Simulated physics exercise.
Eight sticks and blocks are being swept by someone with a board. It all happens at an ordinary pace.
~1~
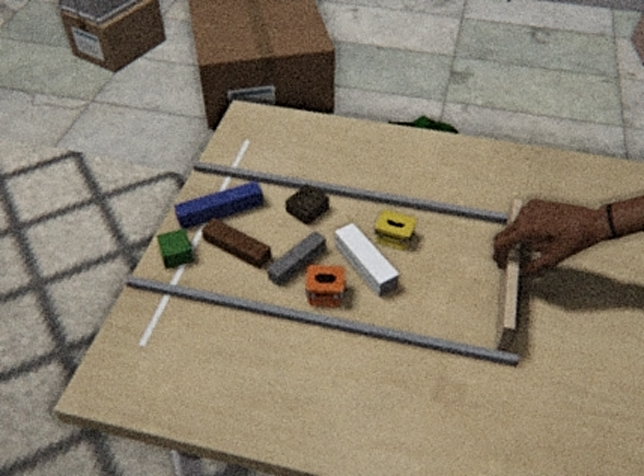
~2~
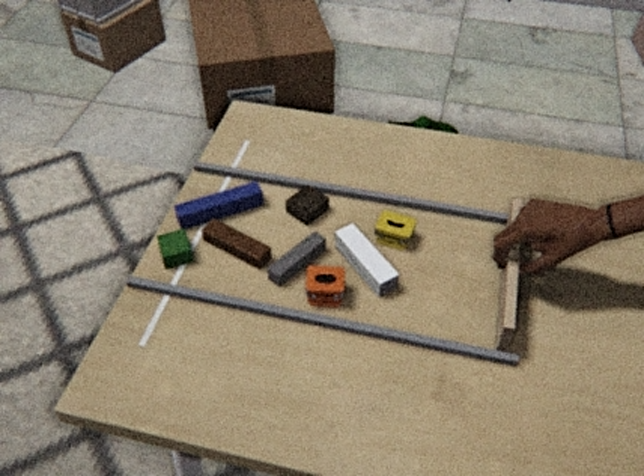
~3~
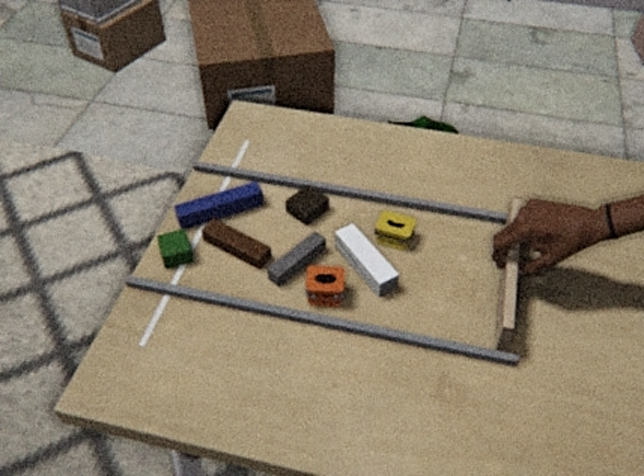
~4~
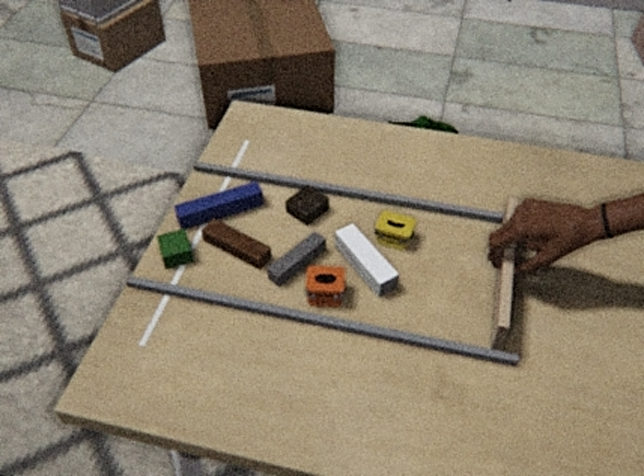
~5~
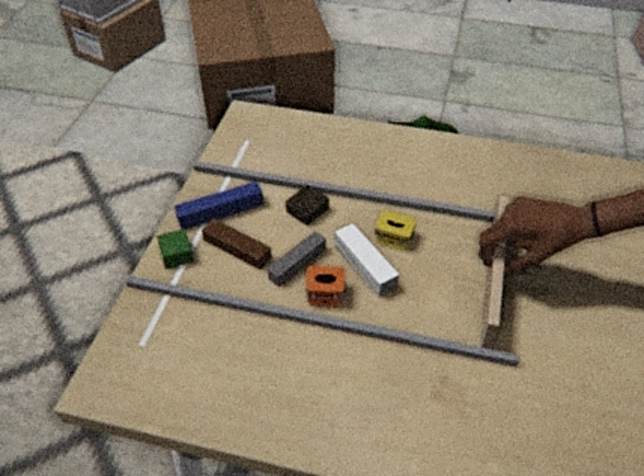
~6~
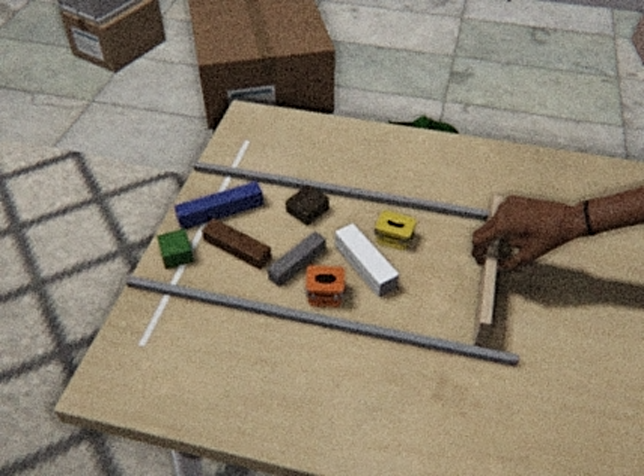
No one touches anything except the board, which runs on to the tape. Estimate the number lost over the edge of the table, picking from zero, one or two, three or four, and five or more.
Off the edge go more than two but under five.
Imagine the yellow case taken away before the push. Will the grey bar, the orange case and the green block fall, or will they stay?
Well, the grey bar is left in place, the orange case is left in place and the green block topples off.
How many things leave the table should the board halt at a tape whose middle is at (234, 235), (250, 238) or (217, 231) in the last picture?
The three tries give 1, 0 and 3.
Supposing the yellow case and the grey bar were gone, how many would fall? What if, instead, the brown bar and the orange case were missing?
The first try gives 3, the second gives 2.
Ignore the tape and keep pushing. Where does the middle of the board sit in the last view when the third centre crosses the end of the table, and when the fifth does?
About (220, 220), then (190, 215).
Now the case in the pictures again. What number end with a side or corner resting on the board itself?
Result: 4 in all.
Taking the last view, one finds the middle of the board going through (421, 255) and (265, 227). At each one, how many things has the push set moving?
The number moved is 0 and then 8.
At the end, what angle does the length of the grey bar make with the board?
The angle is about 10 degrees.
A little later, none off yet; green block at rest near (175, 249); blue bar at rest near (220, 205); brown bar at rest near (236, 244).
When it is over, the number that fall off is three or four; down, brown bar, blue bar and green block.
